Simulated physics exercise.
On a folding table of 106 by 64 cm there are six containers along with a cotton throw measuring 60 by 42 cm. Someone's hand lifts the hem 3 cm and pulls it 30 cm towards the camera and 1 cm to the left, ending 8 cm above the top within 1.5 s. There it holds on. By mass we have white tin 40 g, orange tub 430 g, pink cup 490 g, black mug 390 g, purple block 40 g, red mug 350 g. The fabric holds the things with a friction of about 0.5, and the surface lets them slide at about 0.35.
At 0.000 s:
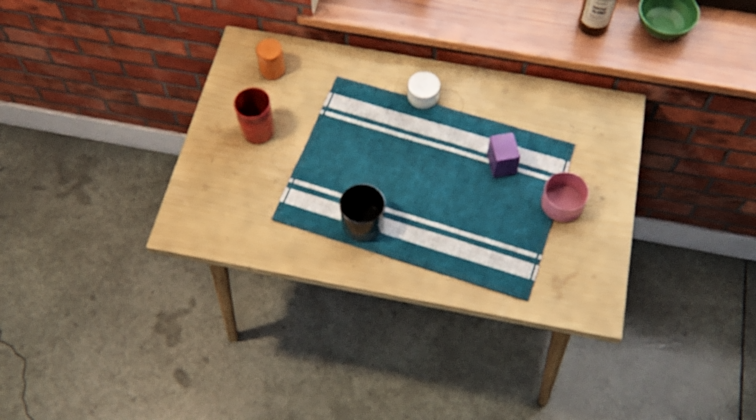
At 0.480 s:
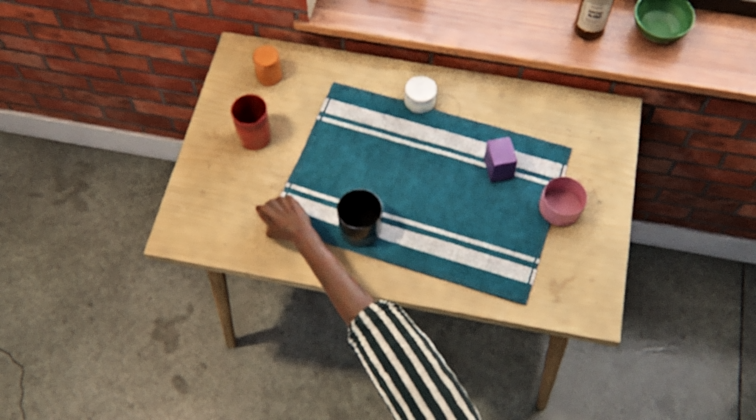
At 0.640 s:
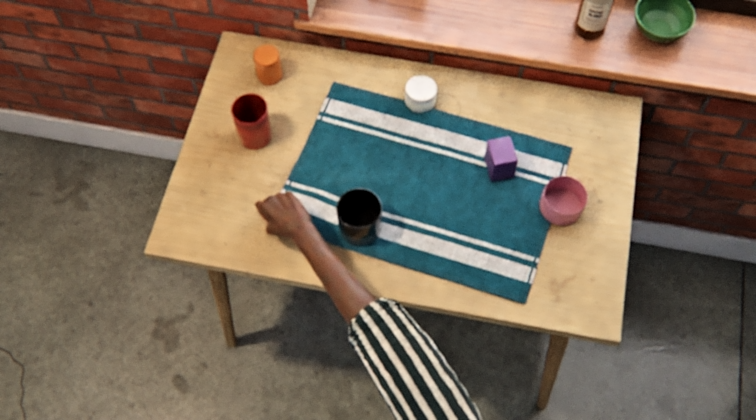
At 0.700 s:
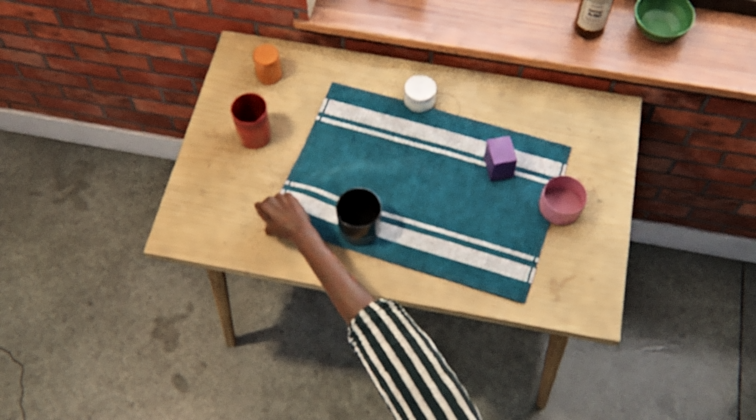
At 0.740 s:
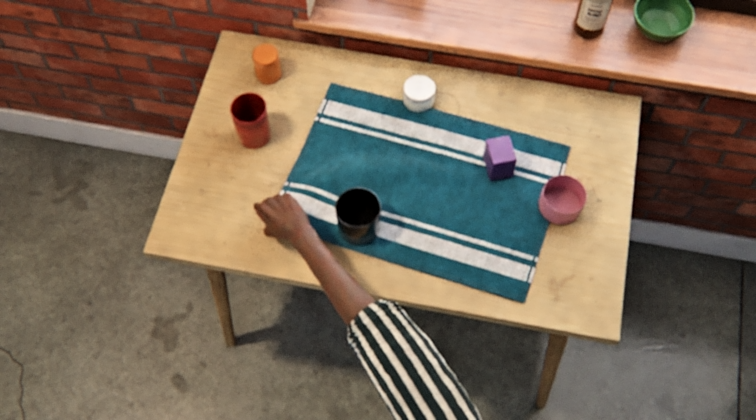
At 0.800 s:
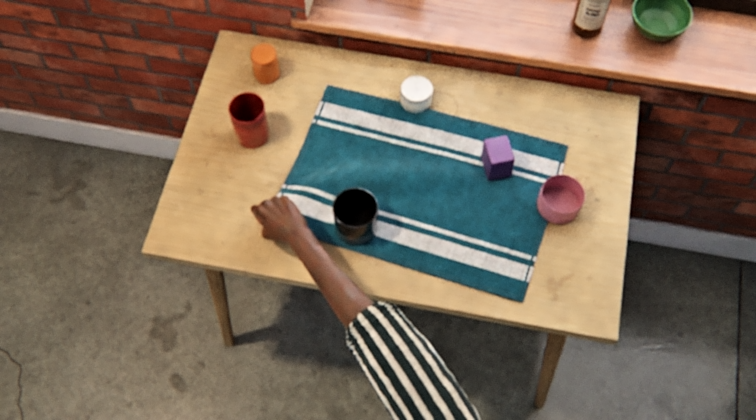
A dark-skinned hand in a black-and-white striped sleeve comes in from below, takes the near left corner of a teal cloth with white stripes, and barely shifts it, raising a slight ripple, as the view drifts minutely. The wooden table, seen from above, stands by a brick wall and a shelf. Red and orange containers sit left, white behind, black in front, purple and pink right.
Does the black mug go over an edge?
It is going to leave its support.
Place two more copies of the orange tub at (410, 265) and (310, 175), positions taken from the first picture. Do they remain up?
Log, listed order - lost / lost.
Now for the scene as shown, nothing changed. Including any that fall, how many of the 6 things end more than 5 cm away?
My count is 2.
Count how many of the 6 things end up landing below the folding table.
1 of them.
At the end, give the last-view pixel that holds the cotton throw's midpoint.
Its centre lands at about (312, 243).
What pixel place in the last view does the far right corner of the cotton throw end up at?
Look around (426, 156) in the last picture - that's where it comes to rest.
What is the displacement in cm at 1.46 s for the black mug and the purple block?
The black mug is about 15 cm off and the purple block about 15 cm.
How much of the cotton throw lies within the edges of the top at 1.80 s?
Roughly 80% of it.
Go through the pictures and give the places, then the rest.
The first picture shows black mug (362, 204); cotton throw corners (271, 220) (337, 76) (575, 145) (528, 301).
The second picture shows cotton throw corners (333, 82) (572, 148); grip (268, 222).
The third picture shows cotton throw corners (334, 82) (572, 148); grip (268, 219).
The fourth picture shows cotton throw corners (332, 82) (572, 147); grip (267, 219).
The fifth picture shows cotton throw corners (331, 83) (571, 147); grip (266, 220).
The sixth picture shows black mug (355, 208); cotton throw corners (327, 85) (568, 146) (523, 303); grip (263, 223).
At 1.1 s, 100 % of the cotton throw is still over the top; black mug 6 cm off its start, purple block 4 cm off its start, white tin 4 cm off its start.
At 1.5 s, 95 % of the cotton throw is still over the top; black mug 13 cm off its start, purple block 14 cm off its start, white tin 4 cm off its start.
At 1.8 s, 80 % of the cotton throw is still over the top; black mug on its side, 25 cm off its start at (302, 319), purple block 26 cm off its start at (389, 173), white tin 4 cm off its start at (404, 96).
At 2.1 s, 70 % of the cotton throw is still over the top; black mug over the edge, purple block 30 cm off its start, white tin 4 cm off its start.
At 3.7 s, 70 % of the cotton throw is still over the top; black mug over the edge, purple block 30 cm off its start at (375, 186), white tin 4 cm off its start at (404, 96).
